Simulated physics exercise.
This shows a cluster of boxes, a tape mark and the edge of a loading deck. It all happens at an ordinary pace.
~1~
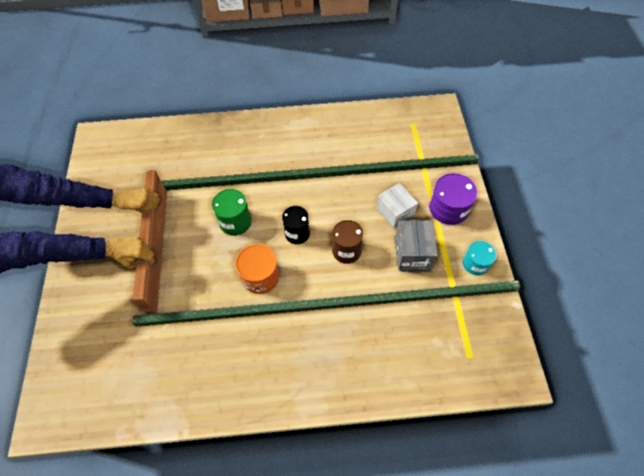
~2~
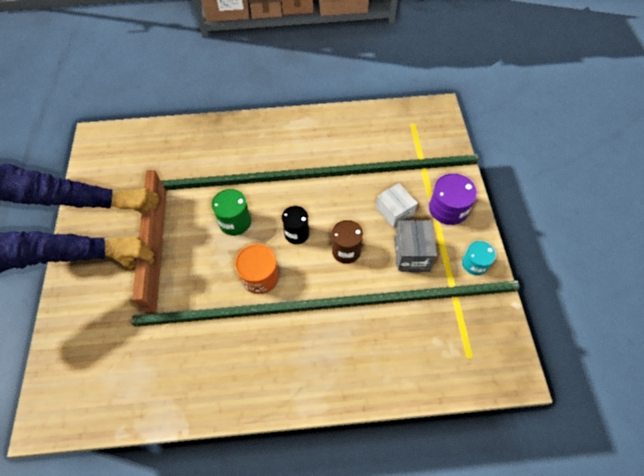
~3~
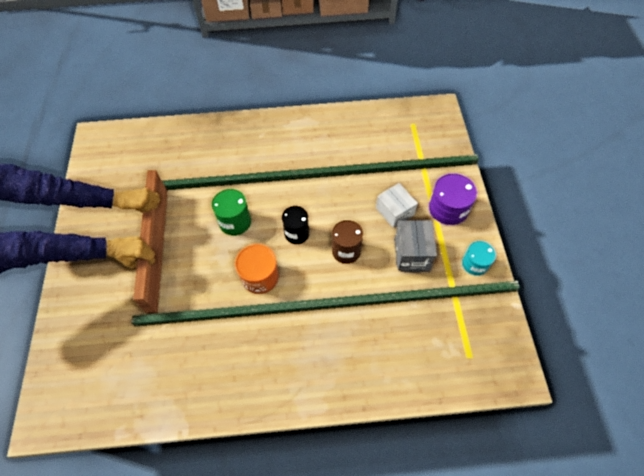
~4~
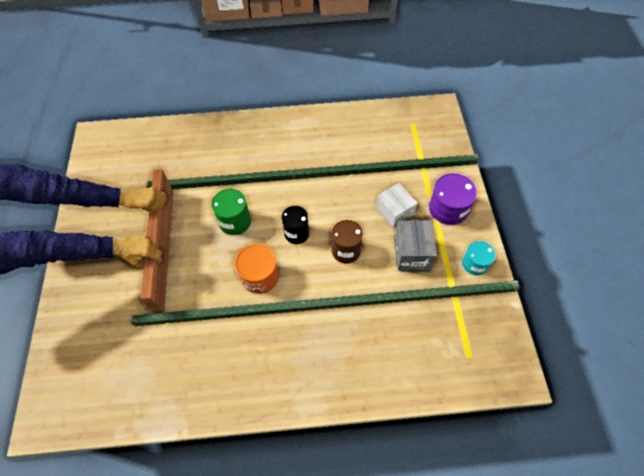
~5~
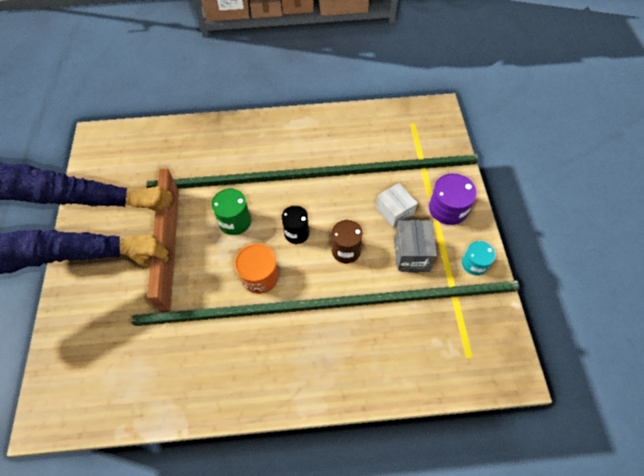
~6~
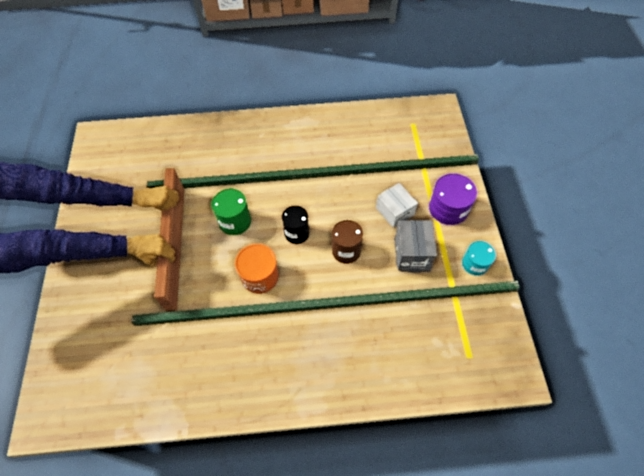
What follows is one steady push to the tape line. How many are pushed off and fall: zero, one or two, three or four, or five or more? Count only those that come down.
The number that fall off is one or two.
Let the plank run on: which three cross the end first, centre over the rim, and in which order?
In order: The turquoise canister, then the purple canister, then the grey parcel.
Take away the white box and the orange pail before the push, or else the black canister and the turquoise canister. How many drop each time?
First 1, then 1.
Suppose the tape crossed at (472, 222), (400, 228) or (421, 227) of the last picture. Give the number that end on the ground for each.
In that order 5, 0 and 2.
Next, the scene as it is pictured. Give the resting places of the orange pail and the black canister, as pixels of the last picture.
The orange pail at (470, 257), the black canister at (453, 216).
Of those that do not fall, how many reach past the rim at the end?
The number is 2.
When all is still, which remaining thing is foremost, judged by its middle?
It is the grey parcel.
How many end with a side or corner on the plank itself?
In contact: 3.
Soon after, none off yet; turquoise canister at rest near (478, 258); purple canister at rest near (452, 200); grey parcel at rest near (415, 247).
After that, none off yet; turquoise canister at rest near (478, 258); purple canister at rest near (452, 200); grey parcel displaced a little near (422, 248).
In the end, the number that fall off is one or two; gone, purple canister and turquoise canister.
